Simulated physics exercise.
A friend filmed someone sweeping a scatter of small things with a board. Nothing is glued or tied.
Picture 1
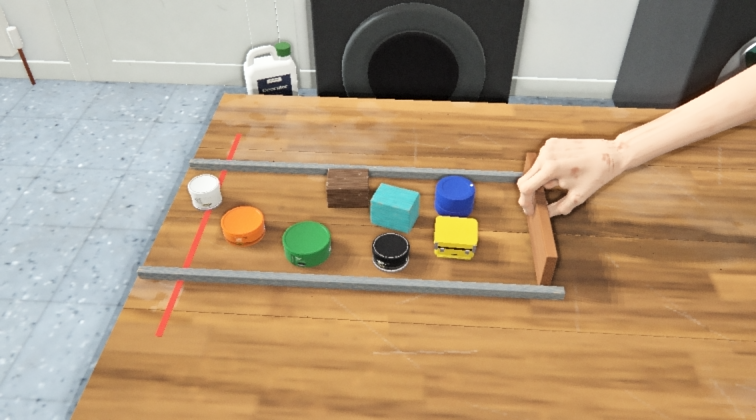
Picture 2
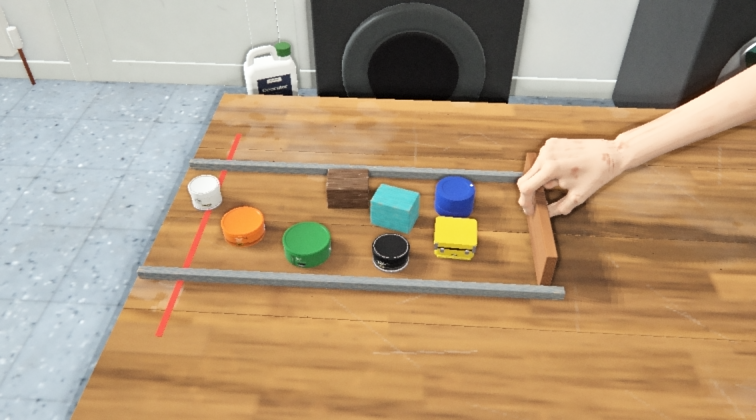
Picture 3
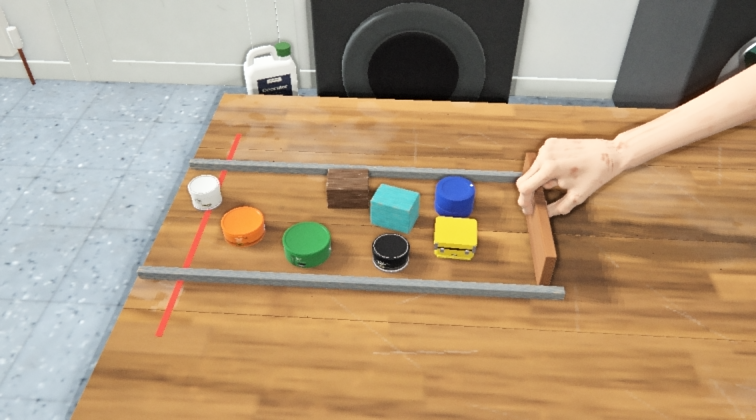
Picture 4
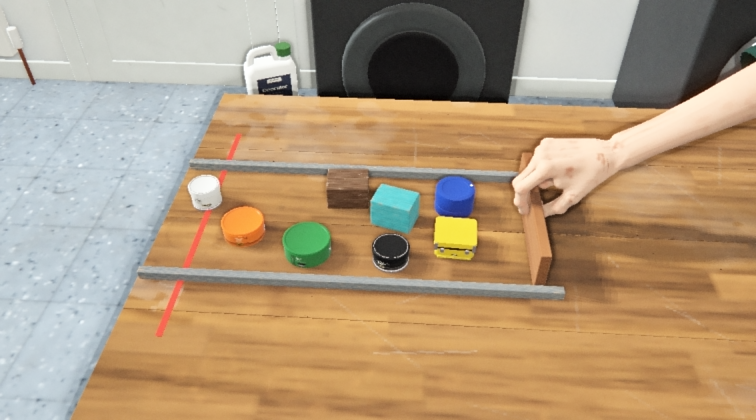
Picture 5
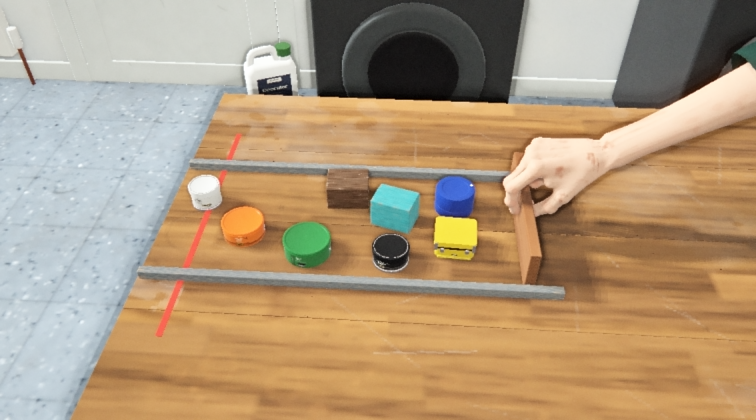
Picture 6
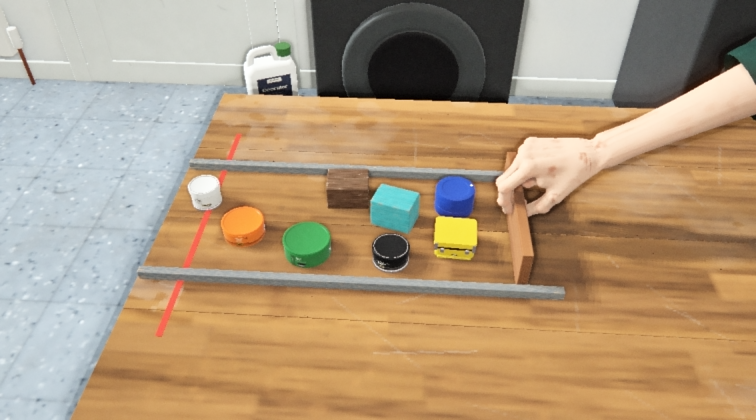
At first, a hand holds a wooden board still at the right of a scatter of small tubs, tins and blocks between two grey rails on a table. Then the hand slides the board slightly left, toward the blue lid and yellow case, while the small things stay put.
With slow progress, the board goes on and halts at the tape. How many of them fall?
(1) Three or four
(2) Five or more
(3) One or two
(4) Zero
Five or more.
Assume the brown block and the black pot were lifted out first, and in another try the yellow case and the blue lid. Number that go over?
First 3, then 3.
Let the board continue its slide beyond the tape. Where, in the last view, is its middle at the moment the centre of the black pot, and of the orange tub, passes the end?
The middle is at (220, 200) when it's the black pot, and at (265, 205) when it's the orange tub.
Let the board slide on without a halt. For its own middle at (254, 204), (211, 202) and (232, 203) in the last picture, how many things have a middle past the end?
Respectively 1, 5 and 1.
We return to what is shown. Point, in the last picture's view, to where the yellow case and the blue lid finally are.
The yellow case at (175, 236), the blue lid at (196, 184).
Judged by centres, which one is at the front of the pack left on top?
Foremost is the turquoise block.
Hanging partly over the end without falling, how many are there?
Expected count: 1.
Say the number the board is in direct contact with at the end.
The count is 3.
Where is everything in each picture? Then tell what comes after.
White tin (206, 193); orange tub (244, 226); green tub (307, 244); board (537, 216); tape (206, 218), in the first picture.
Orange tub (244, 227); brown block (348, 188), in the second picture.
Green tub (307, 245); blue lid (455, 198), in the third picture.
White tin (206, 193); yellow case (455, 239), in the fourth picture.
Orange tub (244, 227); board (523, 216), in the fifth picture.
White tin (206, 193); orange tub (244, 227); green tub (307, 245); board (516, 215); tape (206, 218), in the sixth picture.
Early on, none off yet; white tin at rest near (206, 193); orange tub at rest near (244, 227); green tub travelled a little near (292, 241).
Finally, the number that fall off is five or more; lost, black pot, brown block, green tub, orange tub and white tin.
